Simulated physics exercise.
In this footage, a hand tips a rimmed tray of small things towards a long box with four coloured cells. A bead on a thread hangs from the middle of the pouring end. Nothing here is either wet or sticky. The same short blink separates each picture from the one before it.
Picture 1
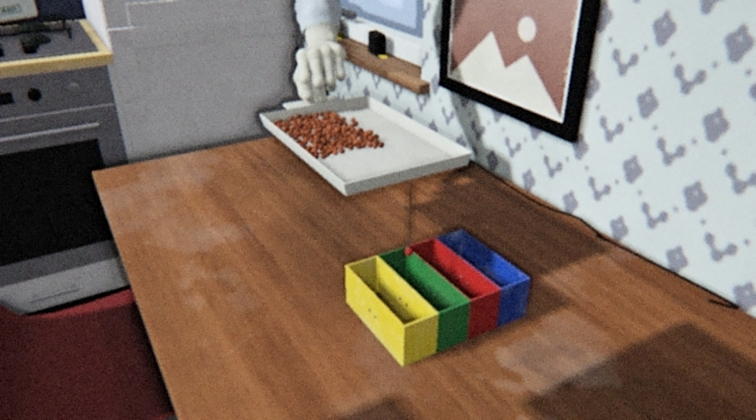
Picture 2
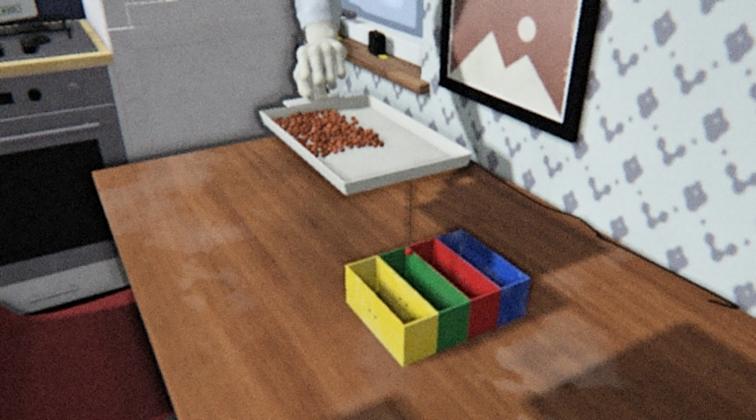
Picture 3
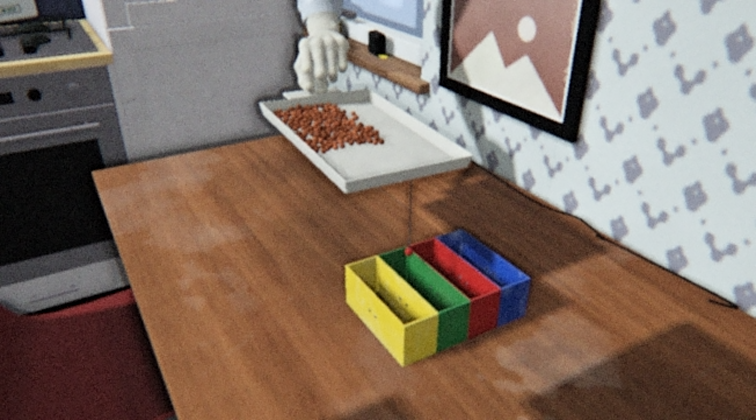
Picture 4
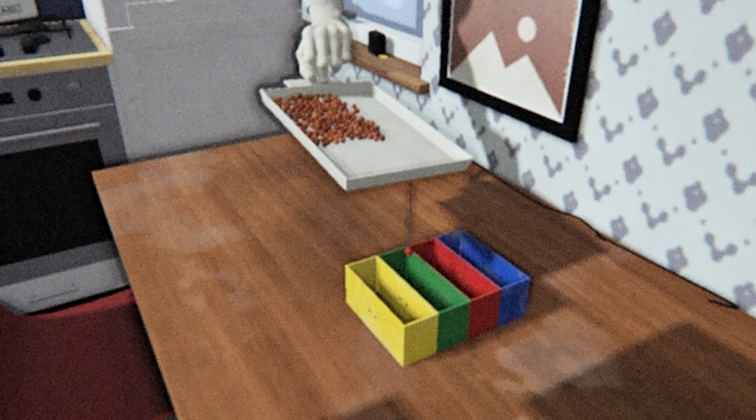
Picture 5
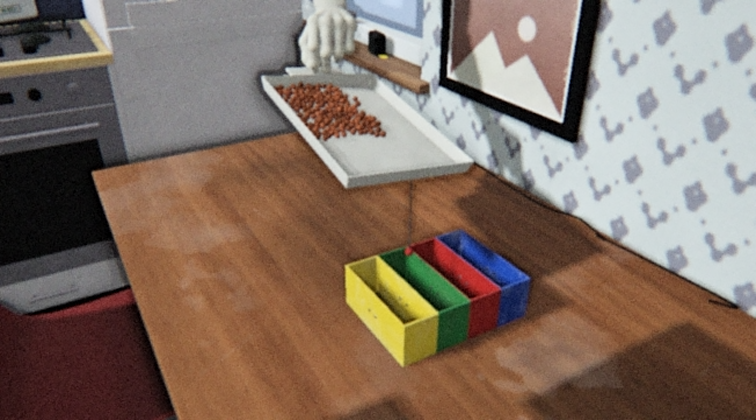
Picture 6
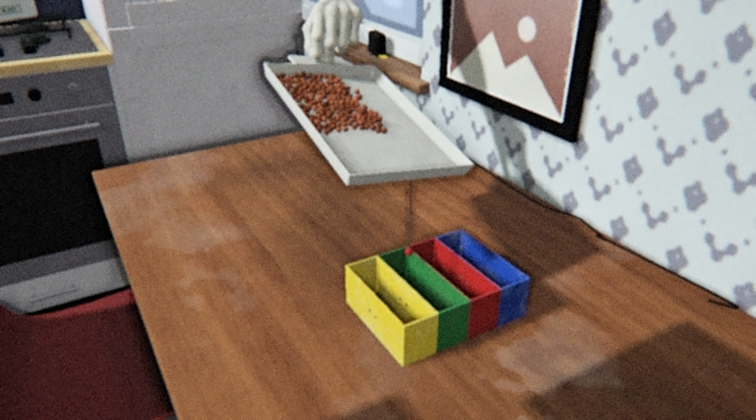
The video shows a pale hand holding a rimmed tray of small reddish-brown pellets above a wooden table, near a box with yellow, green, red and blue cells, gradually raising the tray's far end and slightly lowering its right corner.
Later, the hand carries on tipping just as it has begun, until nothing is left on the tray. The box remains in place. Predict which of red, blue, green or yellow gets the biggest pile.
The biggest pile lands in blue.
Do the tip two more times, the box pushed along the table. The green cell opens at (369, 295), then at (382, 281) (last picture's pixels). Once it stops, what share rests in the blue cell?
Trial 1: 0 percent; trial 2: 20 percent.
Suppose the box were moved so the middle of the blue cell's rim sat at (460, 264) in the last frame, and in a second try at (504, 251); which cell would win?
First try: Blue. Second try: The red one.
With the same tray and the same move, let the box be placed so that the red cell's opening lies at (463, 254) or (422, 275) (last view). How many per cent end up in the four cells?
In order: 100 per cent and 30 per cent.
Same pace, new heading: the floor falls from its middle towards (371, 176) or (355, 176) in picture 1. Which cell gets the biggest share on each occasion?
So, in order: That yellow cell, then the cell in yellow.
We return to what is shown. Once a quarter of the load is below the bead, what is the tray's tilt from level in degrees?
70°, roughly.
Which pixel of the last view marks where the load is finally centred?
Centre at rest: Close to (467, 282).
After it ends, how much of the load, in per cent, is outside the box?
It comes to some 10 in a hundred.
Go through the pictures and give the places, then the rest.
Corners of the pouring end at (346, 181) and (468, 152), level; middle of the load at (328, 133), clay pellets; bead on its thread at (409, 252); yellow cell at (420, 336); green cell at (453, 323); red cell at (484, 311); blue cell at (513, 299), in the first picture.
Corners of the pouring end at (346, 181) and (468, 152), level; middle of the load at (328, 132), in the second picture.
Corners of the pouring end at (347, 179) and (468, 154), tipped barely, lowest at the right corner; middle of the load at (329, 127), in the third picture.
Corners of the pouring end at (348, 177) and (469, 157), tipped a little, lowest at the right corner; middle of the load at (329, 119), in the fourth picture.
Corners of the pouring end at (349, 175) and (469, 160), tipped a little, lowest at the right corner; middle of the load at (330, 111), in the fifth picture.
Corners of the pouring end at (351, 172) and (469, 162), tipped clearly, lowest at the right corner; middle of the load at (332, 103); yellow cell at (420, 336); green cell at (453, 323); red cell at (484, 311); blue cell at (513, 299), in the sixth picture.
Soon, tray tipped steeply; most on the tray; a stray few in the blue cell; a small part falling or outside the box.
A while on, tray tipped right over; about half on the tray; about a third in the blue cell; a stray few in the red cell; a stray few in the green cell; a small part falling or outside the box.
Towards the end, tray tipped past a quarter turn; about two thirds in the blue cell; about a quarter in the red cell; a stray few in the green cell; a small part falling or outside the box.
Finally, tray tipped past a quarter turn; about two thirds in the blue cell; about a quarter in the red cell; a stray few in the green cell; none in the yellow cell; a small part outside the box.
